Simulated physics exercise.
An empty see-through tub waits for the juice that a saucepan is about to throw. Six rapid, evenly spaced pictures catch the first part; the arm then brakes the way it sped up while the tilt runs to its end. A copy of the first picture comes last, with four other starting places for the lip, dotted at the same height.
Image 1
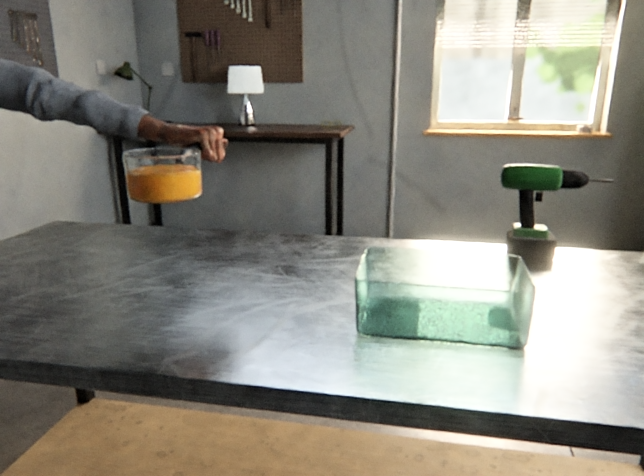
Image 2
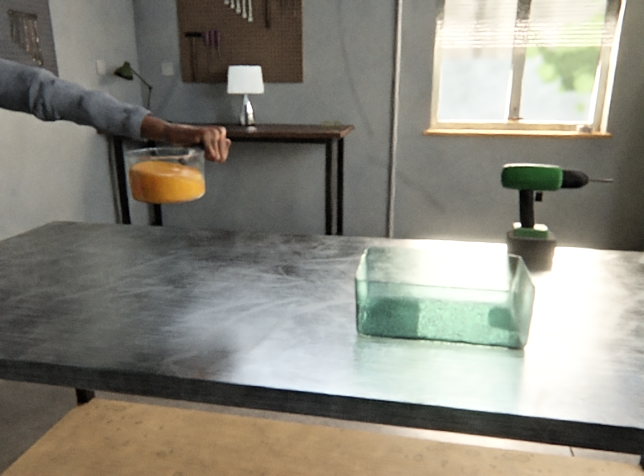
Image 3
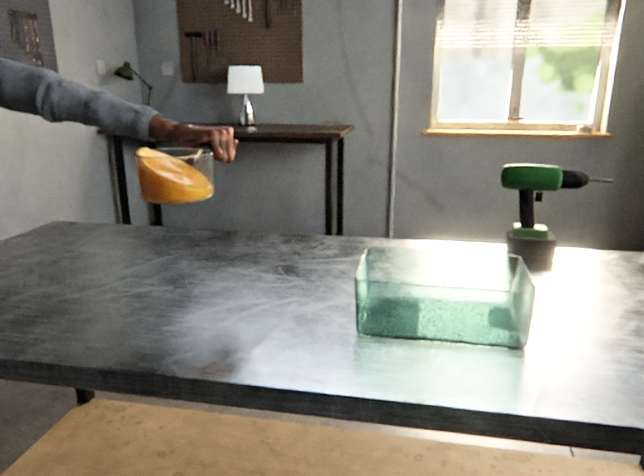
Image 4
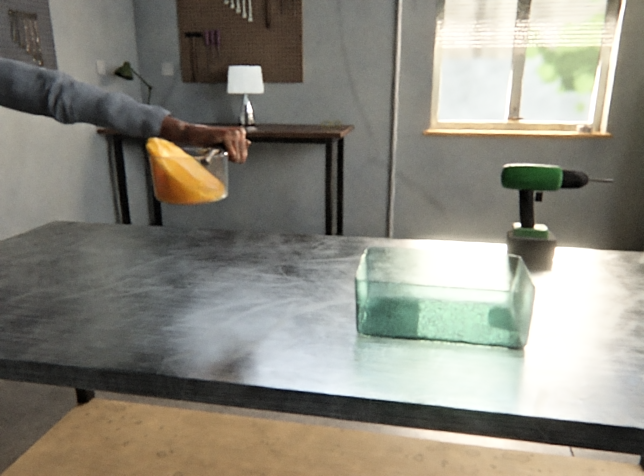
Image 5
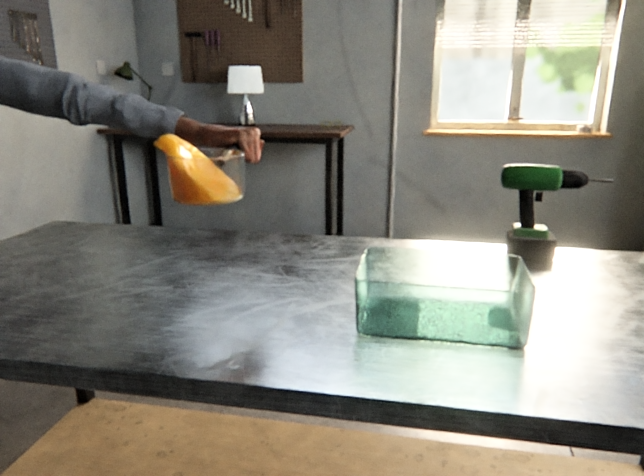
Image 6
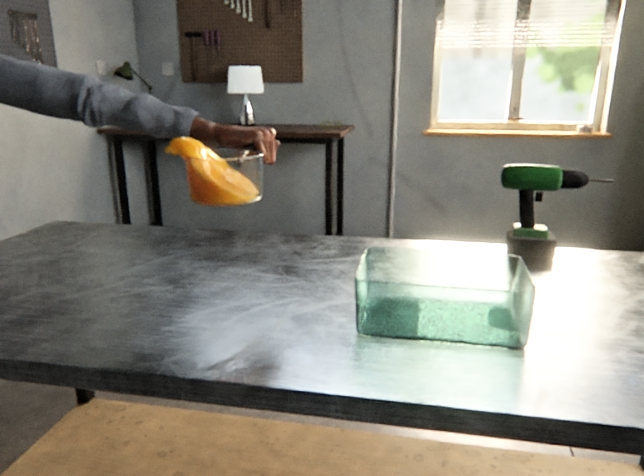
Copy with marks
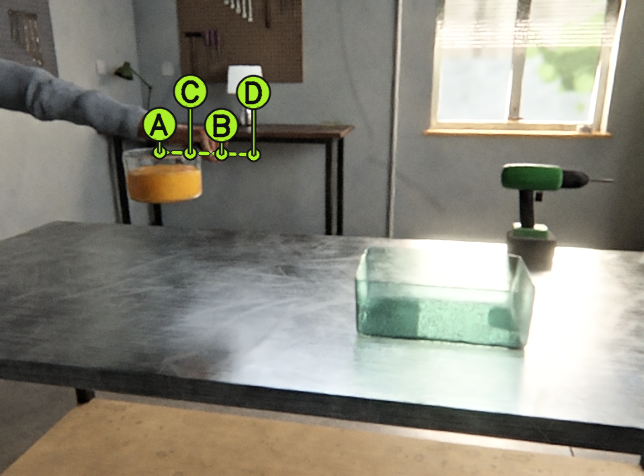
A hand at the end of a grey-sleeved arm holds a clear saucepan of orange juice at the left of a grey workshop room, seen from slightly above a dark tabletop by a still camera. An empty, see-through greenish tub and a green-and-black drill stand to the right, before a lamp and bright window. The arm carries the pan steadily rightward, still upright, while the juice surges up its left side and over the rim.
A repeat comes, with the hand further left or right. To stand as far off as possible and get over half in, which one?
It is D.
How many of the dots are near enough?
One.
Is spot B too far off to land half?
Yes, that goes wrong.
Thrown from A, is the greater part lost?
Yes.
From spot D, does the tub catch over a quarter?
Yes.
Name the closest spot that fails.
That would be B.
On the marked copy, A at (159, 152); B at (221, 153); C at (190, 153); D at (253, 154).
If A is chosen, about 8 % lands in the tub, 90 % falls short.
If B is chosen, about 38 % lands in the tub, 55 % falls short and 7 % goes beside or beyond.
If C is chosen, about 17 % lands in the tub, 79 % falls short and 4 % goes beside or beyond.
If D is chosen, about 70 % lands in the tub, 20 % falls short and 10 % goes beside or beyond.
